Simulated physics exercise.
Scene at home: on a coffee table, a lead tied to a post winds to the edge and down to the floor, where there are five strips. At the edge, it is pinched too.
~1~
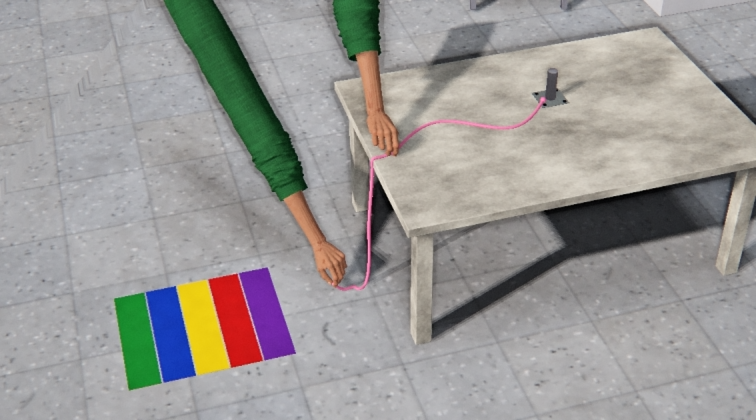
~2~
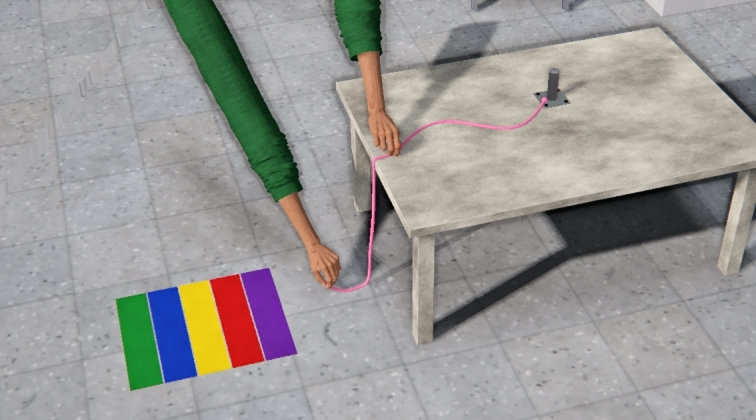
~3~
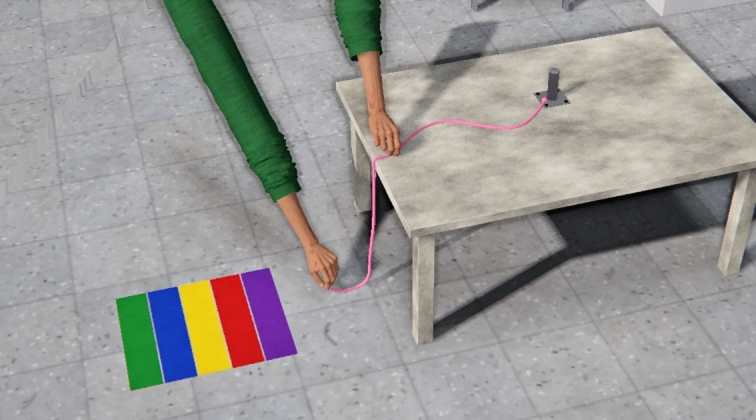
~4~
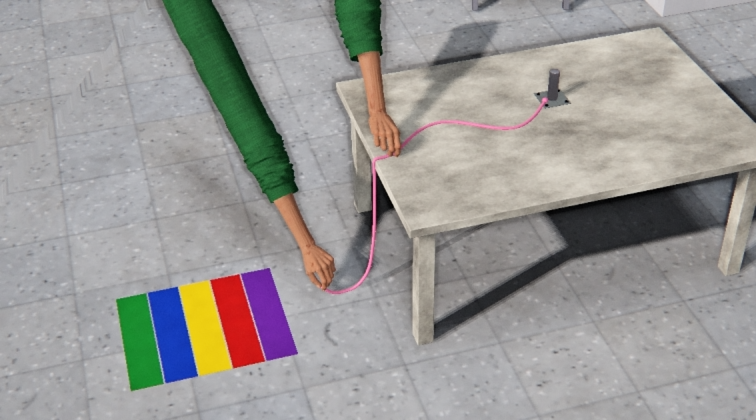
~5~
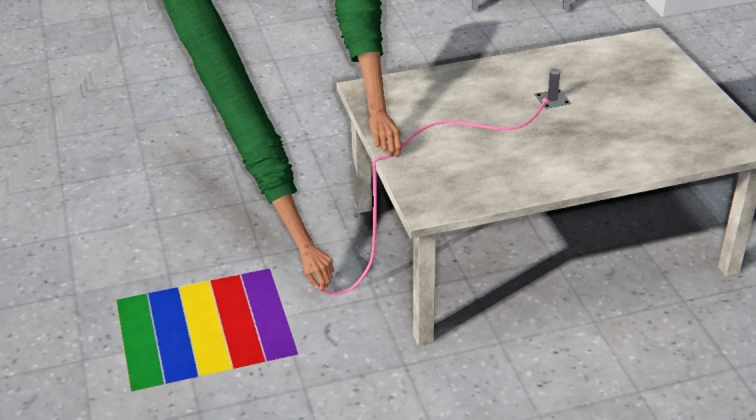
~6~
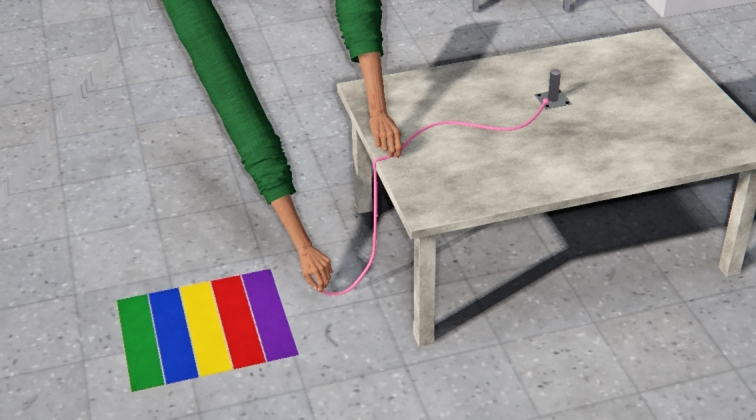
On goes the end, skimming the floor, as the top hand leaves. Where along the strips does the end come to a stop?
Above the yellow strip.
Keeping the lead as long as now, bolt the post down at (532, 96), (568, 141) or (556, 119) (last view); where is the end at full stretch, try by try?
Somewhere near (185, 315), (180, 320) and (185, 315), in that order.
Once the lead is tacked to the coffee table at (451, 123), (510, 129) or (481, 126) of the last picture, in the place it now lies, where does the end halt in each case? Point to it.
Try 1: (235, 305); try 2: (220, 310); try 3: (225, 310).
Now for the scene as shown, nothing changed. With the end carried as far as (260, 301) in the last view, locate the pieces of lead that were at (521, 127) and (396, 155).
(497, 113), then (370, 164).
Soon after, end near (260, 301); over purple.
After that, end near (224, 309); over red.
At the stop, end near (204, 313); over yellow. The yellow one.
